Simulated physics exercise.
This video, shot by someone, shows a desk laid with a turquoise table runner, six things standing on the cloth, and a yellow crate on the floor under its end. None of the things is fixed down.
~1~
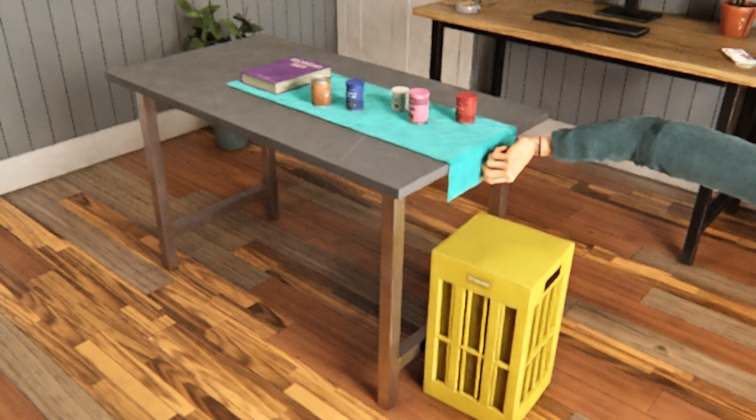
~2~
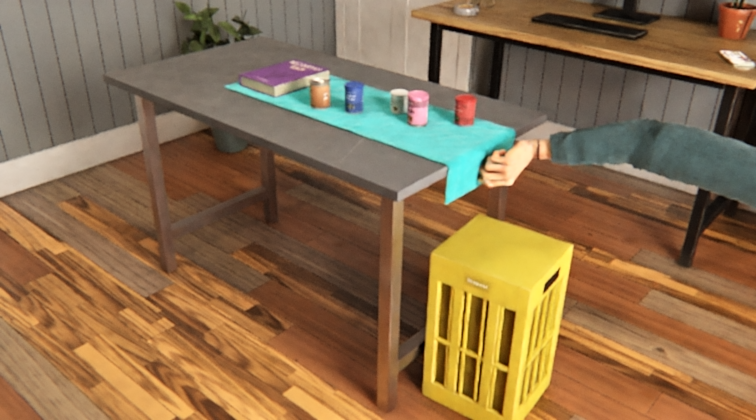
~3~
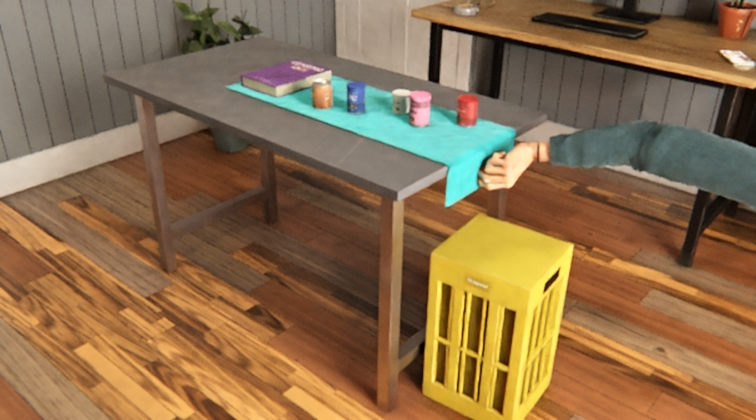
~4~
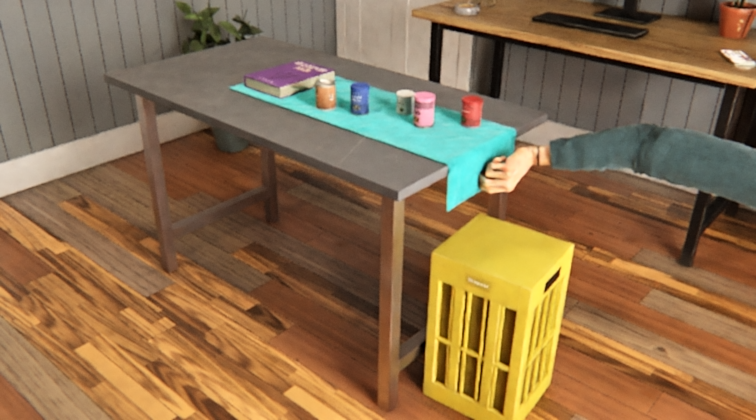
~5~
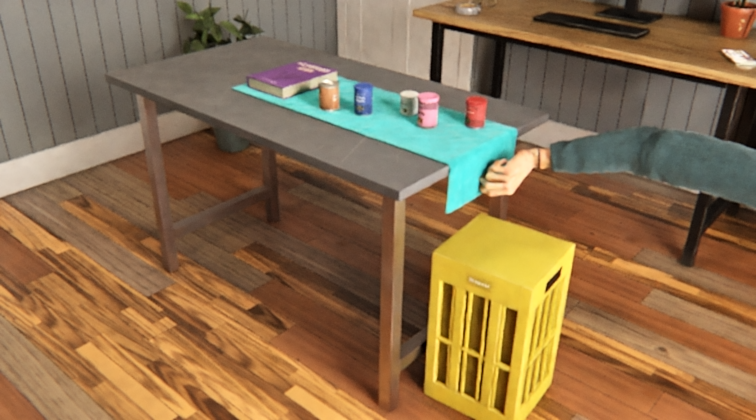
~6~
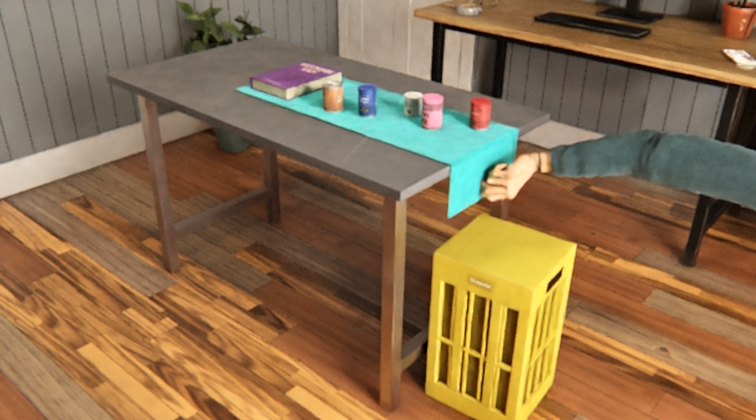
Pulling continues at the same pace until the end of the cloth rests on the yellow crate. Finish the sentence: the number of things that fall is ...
The number of things that fall is one.
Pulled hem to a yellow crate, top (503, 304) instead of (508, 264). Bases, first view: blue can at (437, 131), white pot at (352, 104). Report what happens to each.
Outcome for the blue can: It is lost. Outcome for the white pot: It stays.
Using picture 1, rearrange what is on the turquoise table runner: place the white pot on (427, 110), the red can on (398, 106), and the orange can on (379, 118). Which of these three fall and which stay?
First the white pot, which is kept, then the red can, which is kept, and finally the orange can, which is kept.
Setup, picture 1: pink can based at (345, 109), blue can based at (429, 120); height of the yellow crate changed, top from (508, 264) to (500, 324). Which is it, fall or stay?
As for the pink can, it stays in place; as for the blue can, it leaves the top.
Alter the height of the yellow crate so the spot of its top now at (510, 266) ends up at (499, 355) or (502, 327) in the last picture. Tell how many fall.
4 and 3.
Soon after, hem near (481, 222); all still up.
After that, hem on the crate; red can gone.
In the end, hem on the crate; red can gone. It carries off one.
